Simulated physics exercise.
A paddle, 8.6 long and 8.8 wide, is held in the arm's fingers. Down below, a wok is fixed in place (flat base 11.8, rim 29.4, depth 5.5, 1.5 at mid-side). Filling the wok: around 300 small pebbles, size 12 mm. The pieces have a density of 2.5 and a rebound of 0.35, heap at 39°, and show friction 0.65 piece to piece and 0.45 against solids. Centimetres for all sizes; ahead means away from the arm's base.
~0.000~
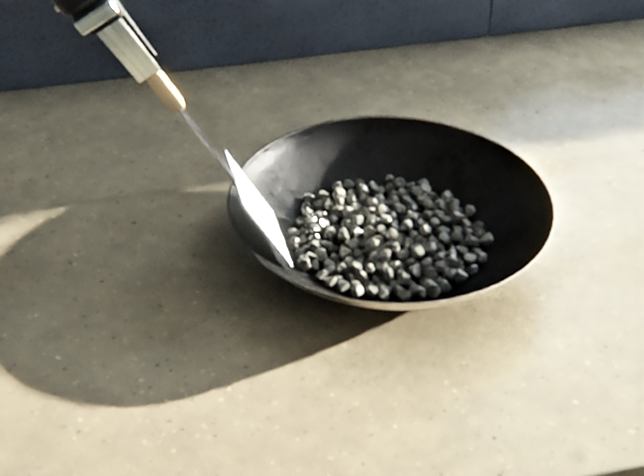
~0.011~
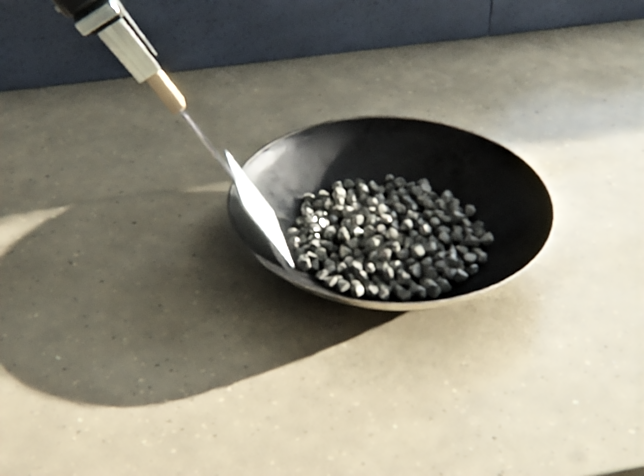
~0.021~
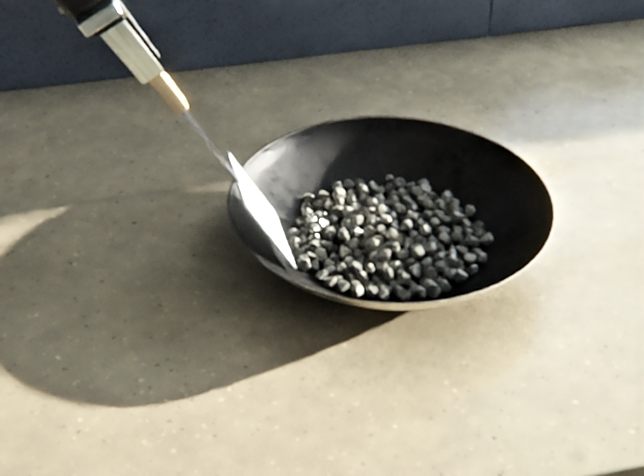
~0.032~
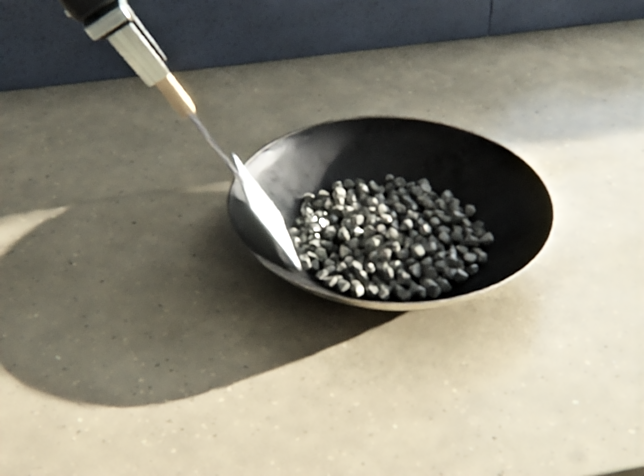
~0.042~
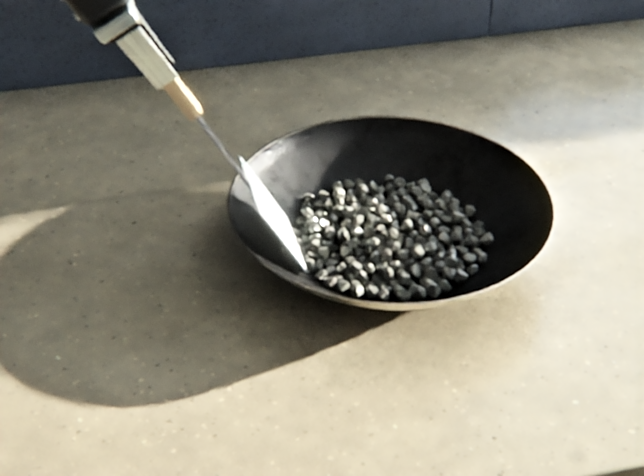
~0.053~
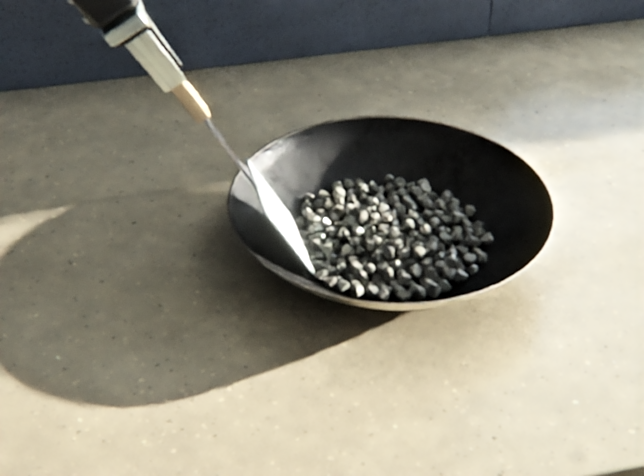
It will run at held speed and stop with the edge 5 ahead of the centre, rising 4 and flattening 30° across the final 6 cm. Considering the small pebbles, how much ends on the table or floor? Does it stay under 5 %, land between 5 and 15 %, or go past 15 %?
It stays under 5 %.
By 0.14 s, sloping 61°, highest piece 4 above the table; 297 in the wok.
By 0.22 s, sloping 49°, highest piece 6 above the table; 297 in the wok.
By 0.46 s, sloping 31°, highest piece 6 above the table; 297 in the wok.
By 1.51 s, sloping 31°, highest piece 6 above the table; 297 in the wok.
Final count, 297 in the wok. That is 0 % on the table or floor.
